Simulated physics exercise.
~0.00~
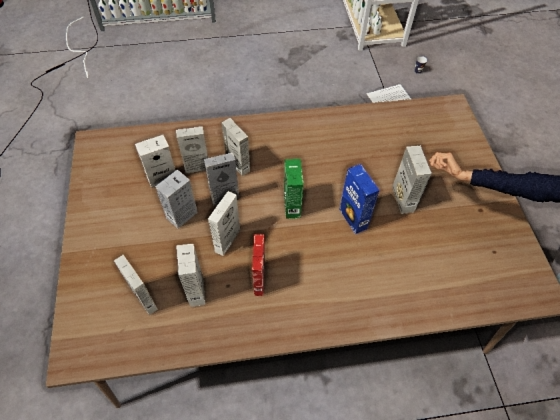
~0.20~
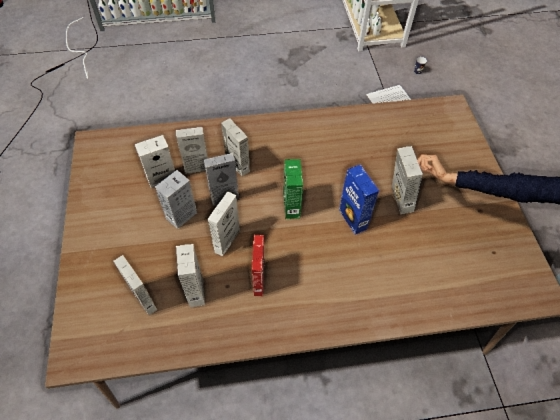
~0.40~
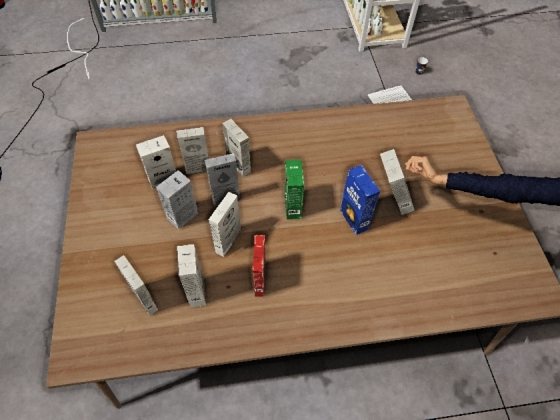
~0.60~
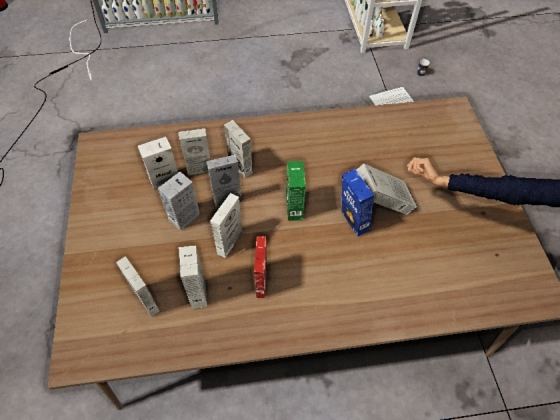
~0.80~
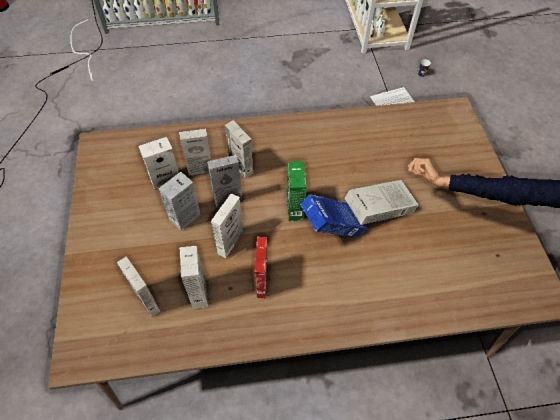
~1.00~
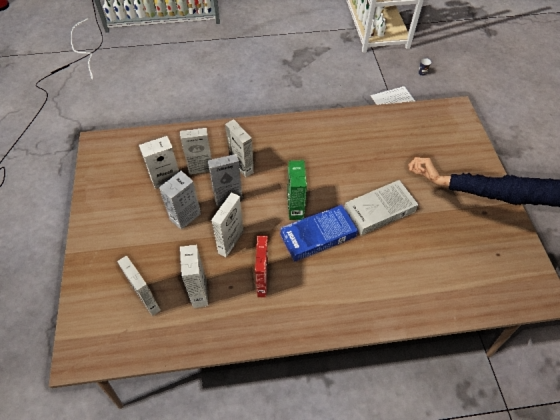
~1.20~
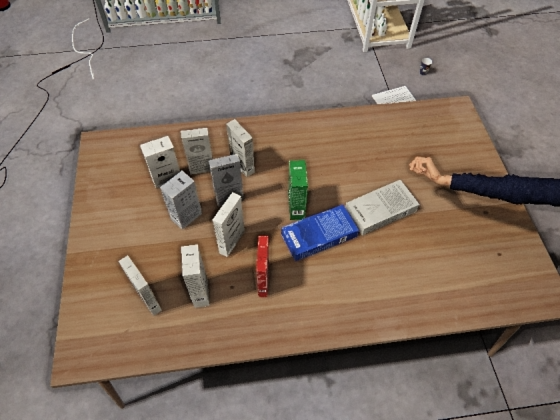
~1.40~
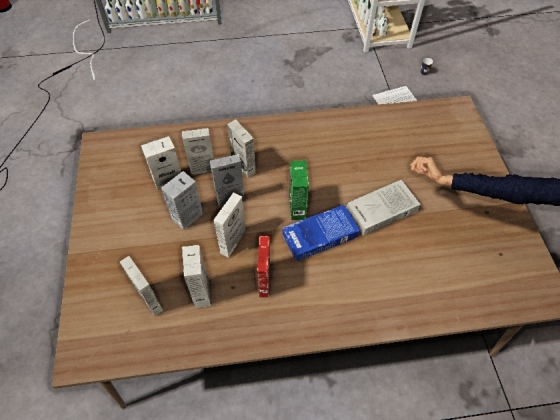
A hand tips a pale box into the blue one, and both fall flat, others standing.
